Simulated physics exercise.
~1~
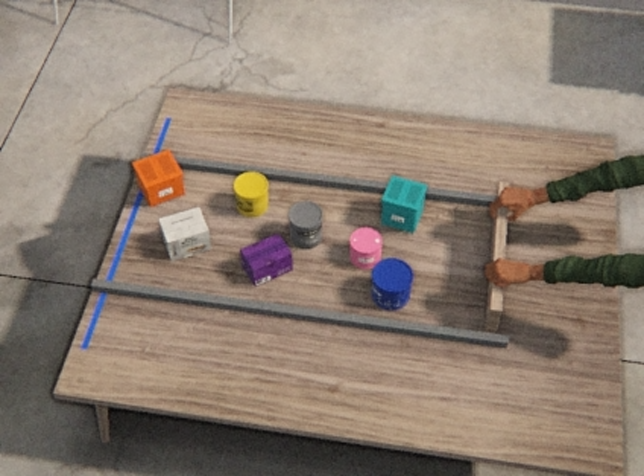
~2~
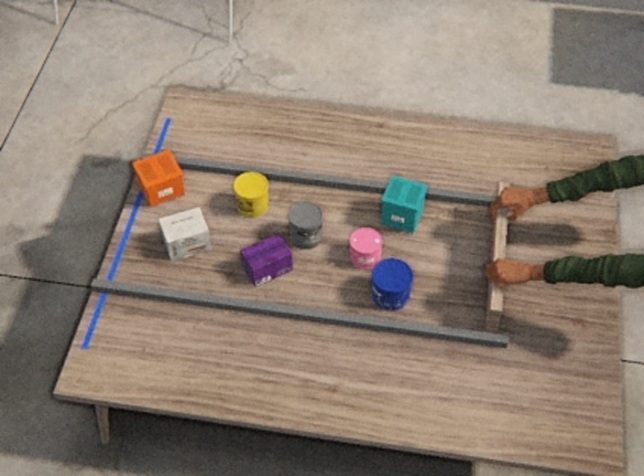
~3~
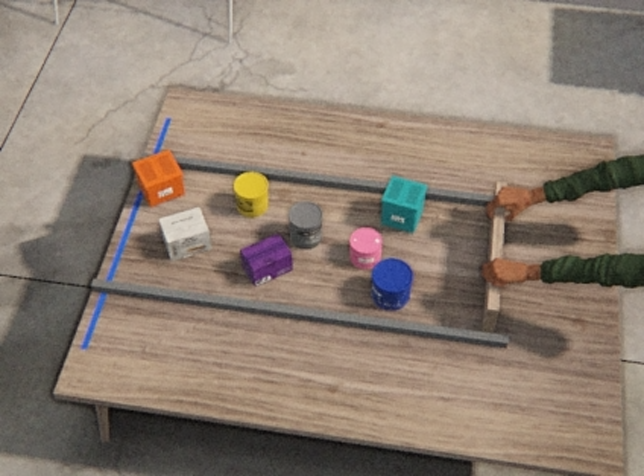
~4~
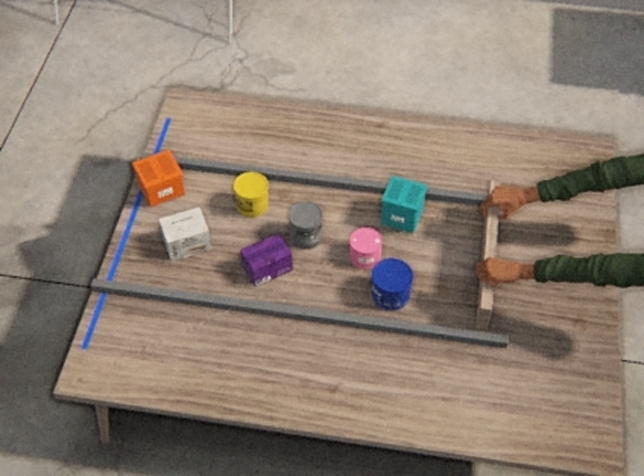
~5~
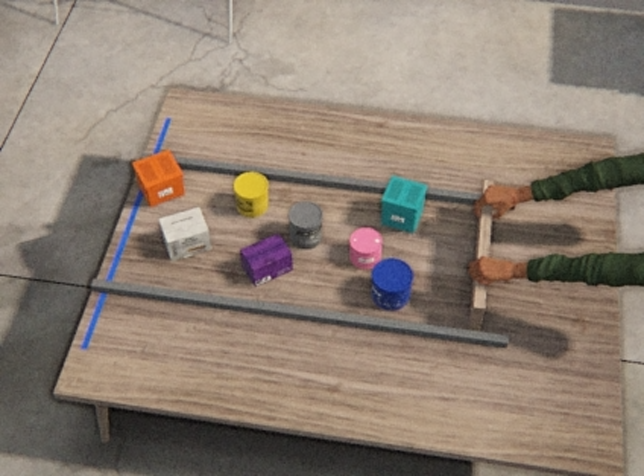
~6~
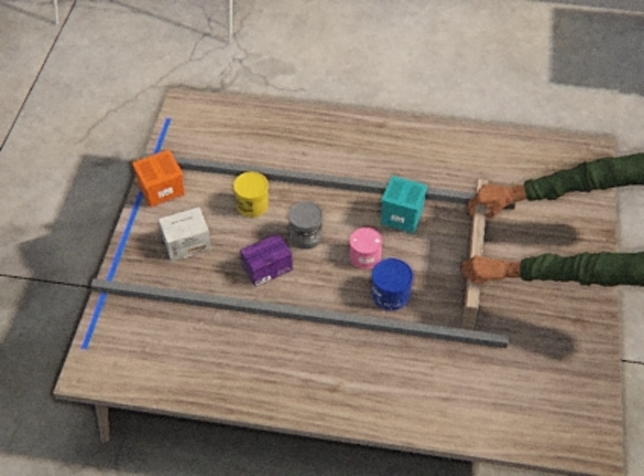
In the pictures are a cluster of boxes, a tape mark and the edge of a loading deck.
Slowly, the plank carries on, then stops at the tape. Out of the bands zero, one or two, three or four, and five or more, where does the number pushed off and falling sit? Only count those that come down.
It sits at five or more.
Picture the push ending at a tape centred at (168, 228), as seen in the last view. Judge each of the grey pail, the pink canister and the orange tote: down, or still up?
Lab note: Grey pail is safe; pink canister is safe; orange tote comes off.
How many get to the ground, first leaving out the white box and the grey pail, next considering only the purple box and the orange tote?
I'd say 6 the first time and 6 the second time.
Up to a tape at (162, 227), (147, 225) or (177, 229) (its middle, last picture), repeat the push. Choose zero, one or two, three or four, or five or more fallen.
Place one: 3 or 4; place two: Either three or four; place three: Either one or two.
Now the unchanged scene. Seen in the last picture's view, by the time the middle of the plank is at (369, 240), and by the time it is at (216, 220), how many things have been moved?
Counts: 3 / 8.
Soon after, none off yet; orange tote at rest near (159, 179); white box at rest near (186, 234); yellow pail at rest near (252, 195).
At rest, the number that fall off is five or more; fallen, turquoise tote, blue pail, pink canister, grey pail, purple box, yellow pail, white box and orange tote.
